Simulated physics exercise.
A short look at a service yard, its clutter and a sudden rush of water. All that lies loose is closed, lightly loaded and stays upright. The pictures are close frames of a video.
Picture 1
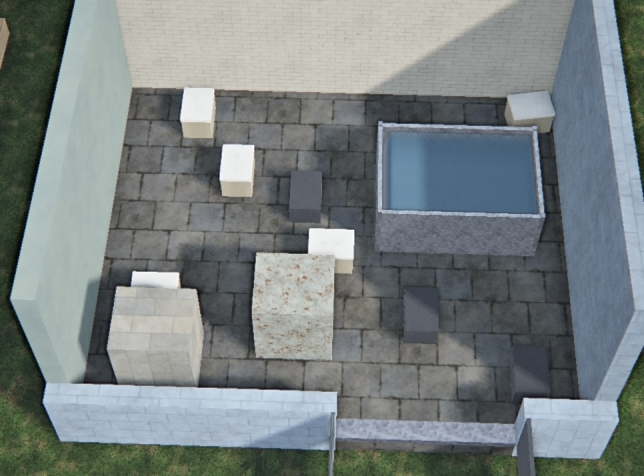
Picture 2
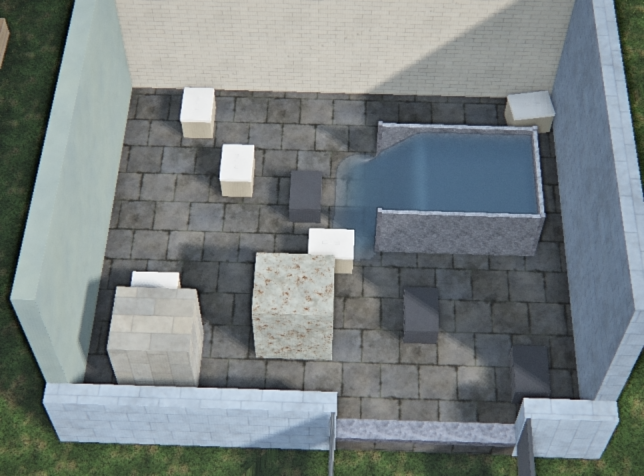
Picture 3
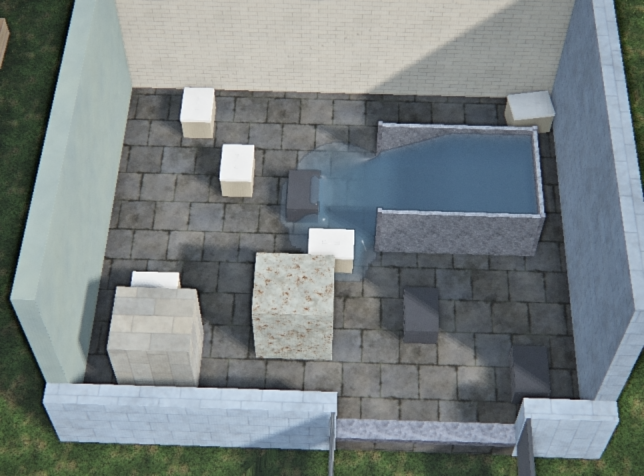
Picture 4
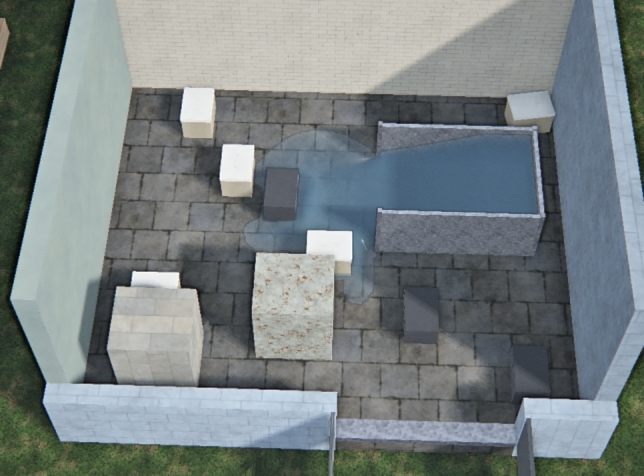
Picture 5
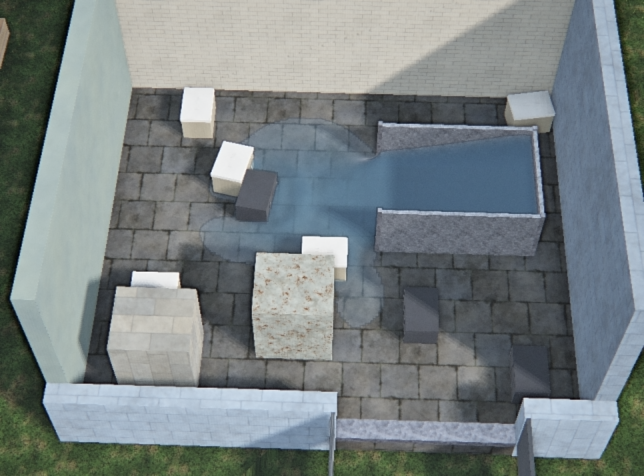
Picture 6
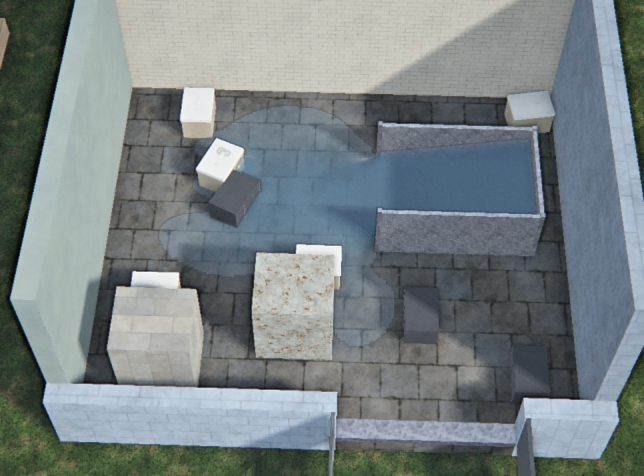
Water rushes from the left side of a raised stone tank and fans out across the paved yard, reaching a dark crate and a white chest. The crate slides left and turns beside a pale block, which shifts and twists slightly, while the chest edges towards a large speckled block.
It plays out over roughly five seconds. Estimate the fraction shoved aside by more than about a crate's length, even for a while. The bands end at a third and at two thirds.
That comes to one to two thirds.
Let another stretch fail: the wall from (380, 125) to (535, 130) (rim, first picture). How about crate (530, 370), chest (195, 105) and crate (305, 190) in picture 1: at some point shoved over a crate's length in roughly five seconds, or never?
One after the other: Shifted that much, pushed that far, never so far.
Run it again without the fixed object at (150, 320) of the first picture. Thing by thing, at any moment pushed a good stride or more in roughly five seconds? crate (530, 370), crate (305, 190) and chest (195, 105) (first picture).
In that order: Not that far, shifted that much, that far or more.
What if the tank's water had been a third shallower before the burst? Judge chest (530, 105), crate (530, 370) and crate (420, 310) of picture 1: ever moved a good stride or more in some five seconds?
One after the other: Never so far, short of that, short of that.
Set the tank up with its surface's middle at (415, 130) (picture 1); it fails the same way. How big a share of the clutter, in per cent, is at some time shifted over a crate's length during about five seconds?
Some 50 per cent.
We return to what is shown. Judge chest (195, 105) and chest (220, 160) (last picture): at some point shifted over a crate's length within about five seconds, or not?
One after the other: That far or more, swept aside.
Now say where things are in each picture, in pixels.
A crate at (306, 189), on the bottom; a chest at (331, 242) rests on the ground; 0 of 8 have shifted, in the first picture.
A crate at (306, 189) rests on the ground; a chest at (331, 242) rests on the ground; 0 of 8 have shifted, in the second picture.
A crate at (303, 189) rests on the ground; a chest at (331, 242), on the bottom; 0 of 8 have shifted, in the third picture.
A crate at (281, 188), on the bottom, a stride from its start; a chest at (330, 244) rests on the ground, close to its start; 1 of 8 have shifted, in the fourth picture.
A crate at (256, 189), on the bottom, a stride from its start; a chest at (325, 250), on the bottom, close to its start; 3 of 8 have shifted, in the fifth picture.
A crate at (234, 192) rests on the ground, a stride from its start; a chest at (318, 259), on the bottom, close to its start; 3 of 8 have shifted, in the sixth picture.
A moment on, 2 of 8 are well off their spots; 0 afloat.
Next, 3 of 8 are well off their spots; 4 afloat.
Later, 2 of 8 are well off their spots; 4 afloat.
In the end, 1 of 8 are well off their spots, and 3 have been at some point; 3 afloat.
